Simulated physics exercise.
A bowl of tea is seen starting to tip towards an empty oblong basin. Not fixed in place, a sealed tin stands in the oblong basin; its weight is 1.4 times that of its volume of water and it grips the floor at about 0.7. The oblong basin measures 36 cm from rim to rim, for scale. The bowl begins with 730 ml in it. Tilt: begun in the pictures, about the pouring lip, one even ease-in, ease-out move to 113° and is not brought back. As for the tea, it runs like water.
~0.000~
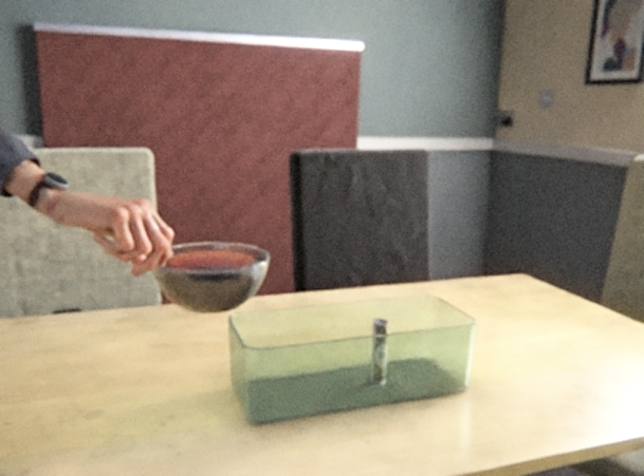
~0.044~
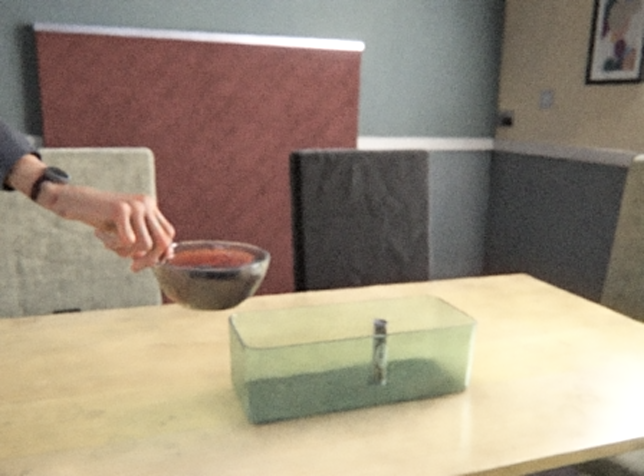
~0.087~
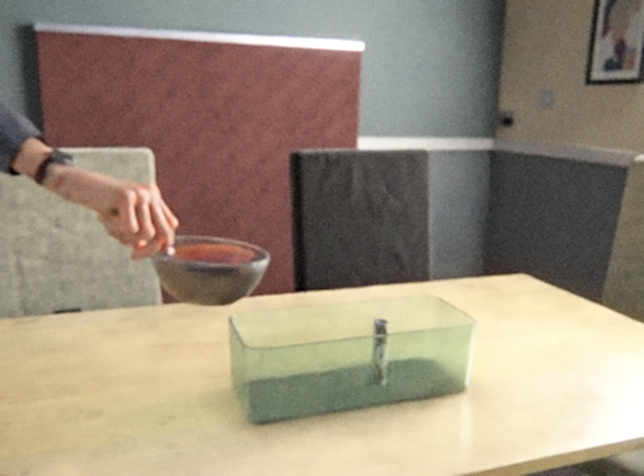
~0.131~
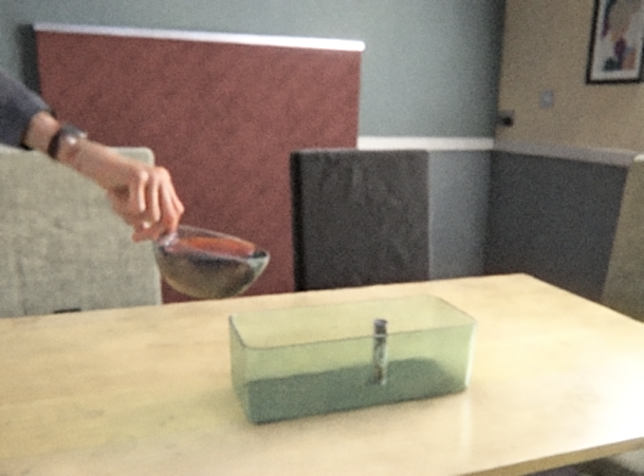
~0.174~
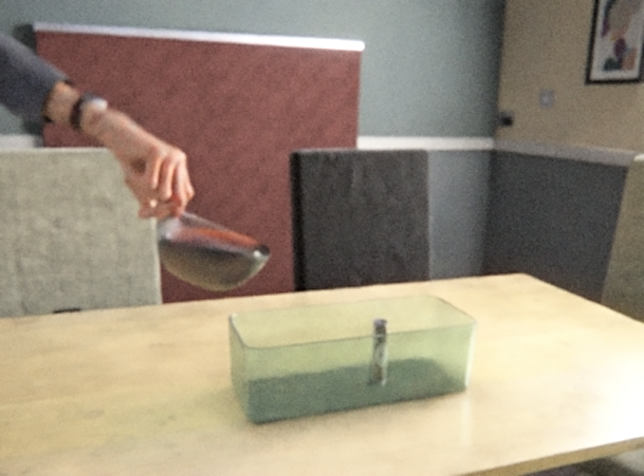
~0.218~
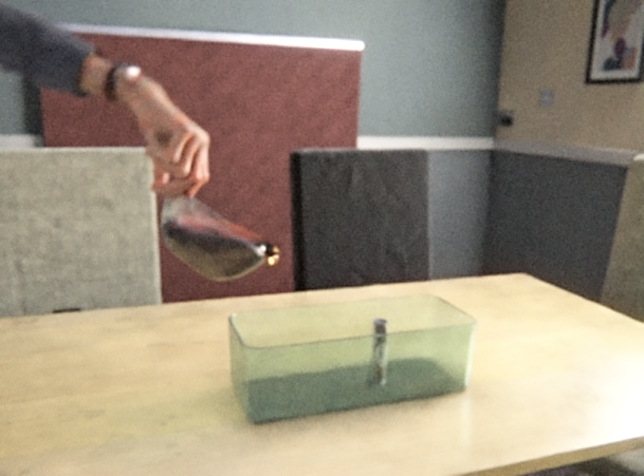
A glass bowl of reddish-brown liquid, held by a hand at the left, tilts steadily rightward above a clear oblong basin on a wooden table, and a little liquid appears at its lowered lip as the wrist rises.
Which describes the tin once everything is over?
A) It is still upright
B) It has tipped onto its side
(B) It has tipped onto its side.
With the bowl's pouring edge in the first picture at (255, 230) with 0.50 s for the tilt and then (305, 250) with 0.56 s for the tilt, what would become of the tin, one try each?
Try 1: Tipped over; try 2: Tipped over.
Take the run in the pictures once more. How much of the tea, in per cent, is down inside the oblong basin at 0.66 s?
Some 98 percent.
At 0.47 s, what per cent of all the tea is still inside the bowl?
About 12 percent.
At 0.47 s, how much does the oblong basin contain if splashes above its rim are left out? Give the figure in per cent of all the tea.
22 %, more or less.
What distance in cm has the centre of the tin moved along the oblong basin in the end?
Roughly 5.5 cm.
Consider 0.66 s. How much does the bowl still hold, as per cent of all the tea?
0 per cent or thereabouts.
Then, 0.47 s in, the tilt is 106° and 12 per cent is still to pour; the tin stands where it began.
Then, 0.66 s in, the tilt is 113° and 0 per cent is still to pour; the tin stands 1 cm from where it began.
Then, 0.85 s in, the tilt is 113° and 0 per cent is still to pour; the tin stands 1 cm from where it began.
Then, 1.06 s in, the tilt is 113° and 0 per cent is still to pour; the tin lies on its side.
Finally, the tin lies on its side.
